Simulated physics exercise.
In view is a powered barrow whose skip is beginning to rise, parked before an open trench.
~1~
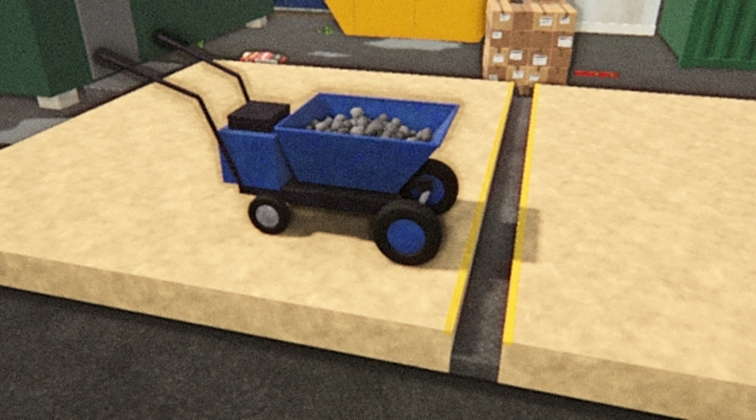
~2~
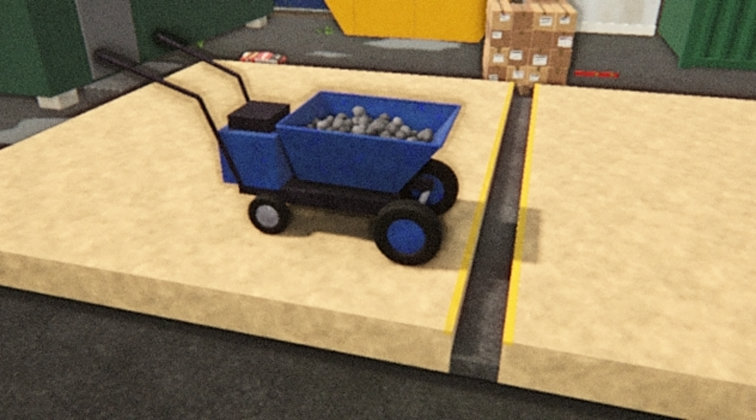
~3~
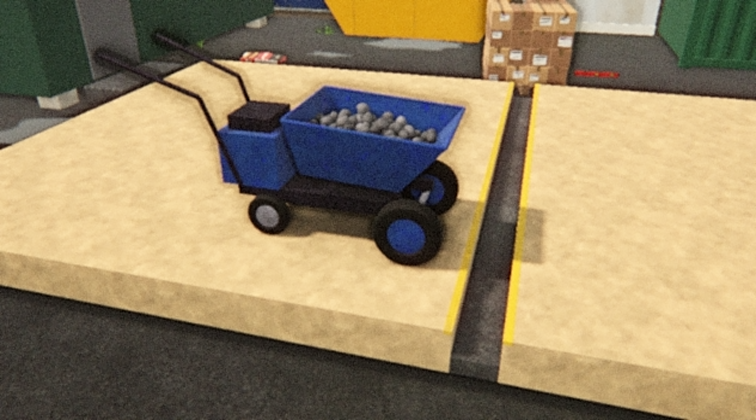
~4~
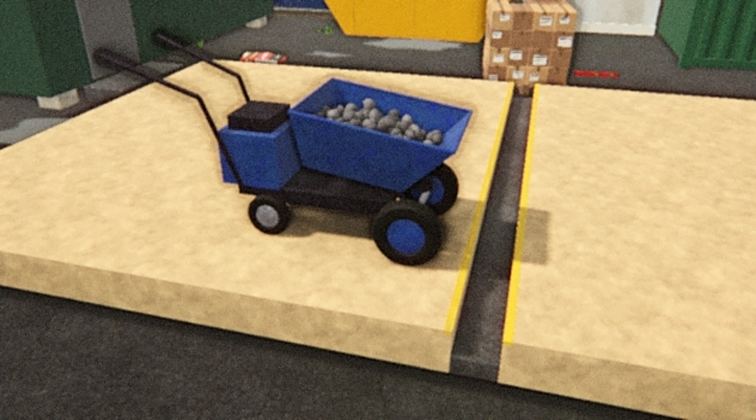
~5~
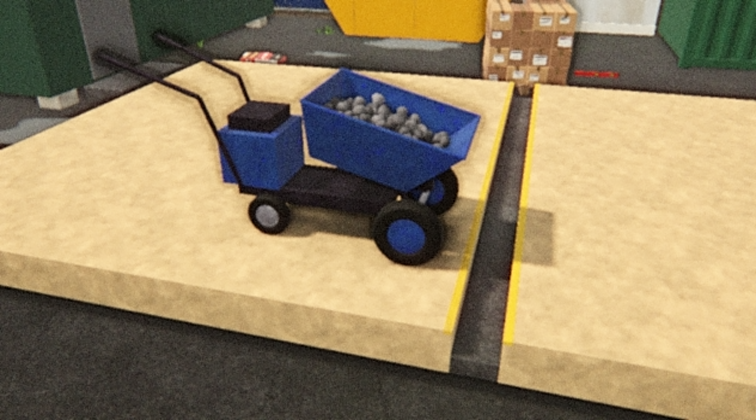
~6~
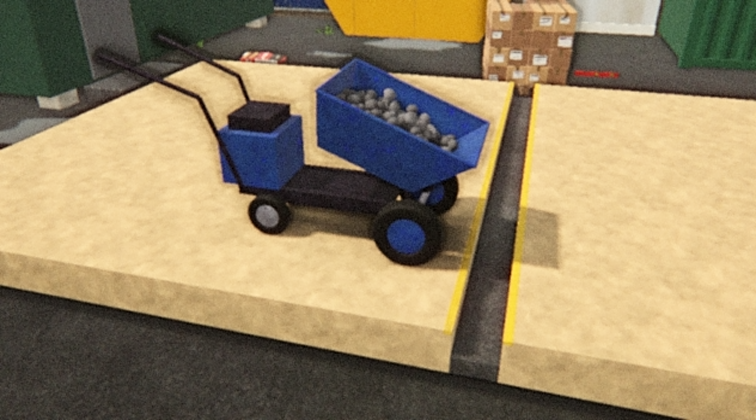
A blue powered barrow loaded with round grey cobbles stands on a pale slab beside a narrow, yellow-edged trench, seen from slightly above in a yard. Black handles extend to the left, while a yellow container, stacked brown boxes and green containers stand behind. The skip steadily tilts forward to the right, its rear rising clearly, while the wheels and camera stay still.
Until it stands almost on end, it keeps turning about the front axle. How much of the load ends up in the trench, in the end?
The trench receives a minority of the load.
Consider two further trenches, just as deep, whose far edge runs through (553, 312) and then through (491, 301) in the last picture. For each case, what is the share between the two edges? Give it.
Lab note: Case 1 near 70 percent, case 2 near 0 percent.
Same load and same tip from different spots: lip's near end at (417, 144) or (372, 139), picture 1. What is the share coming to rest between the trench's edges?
40 and 70 in a hundred, in that order.
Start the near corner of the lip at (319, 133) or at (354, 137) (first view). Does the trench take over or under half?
First attempt: Short of half; second attempt: Beyond half.
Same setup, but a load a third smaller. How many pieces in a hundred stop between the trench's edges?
My estimate is near 10 per cent.
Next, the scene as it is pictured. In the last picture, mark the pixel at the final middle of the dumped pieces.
Near (566, 251).
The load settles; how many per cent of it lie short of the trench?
It works out to roughly 0 percent.
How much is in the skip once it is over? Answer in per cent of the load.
My estimate is about 10 per cent.
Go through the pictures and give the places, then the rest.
The first frame shows lip of the skip (439, 146), level; top of the load (357, 134), round cobbles; first edge of the trench (457, 296); far edge (512, 305), the trench under half as wide as the skip, and about half as deep as wide.
The second frame shows lip of the skip (441, 147), tipped barely; top of the load (358, 133).
The third frame shows lip of the skip (446, 149), tipped barely; top of the load (349, 129).
The fourth frame shows lip of the skip (454, 153), tipped a little; top of the load (350, 117).
The fifth frame shows lip of the skip (464, 159), tipped a little; top of the load (348, 118).
The sixth frame shows lip of the skip (475, 167), tipped clearly; top of the load (360, 111); first edge of the trench (457, 296); far edge (512, 305).
Just after the last frame, skip tipped steeply; every one in the skip.
A moment on, skip tipped right over; roughly two thirds in the skip; roughly a third beyond it; just a few falling.
Further on, skip tipped right over; about a tenth in the skip; just a few in or heaped over the trench; the larger part beyond it.
When it is over, skip tipped right over; about a tenth in the skip; about a tenth in or heaped over the trench; the larger part beyond it.
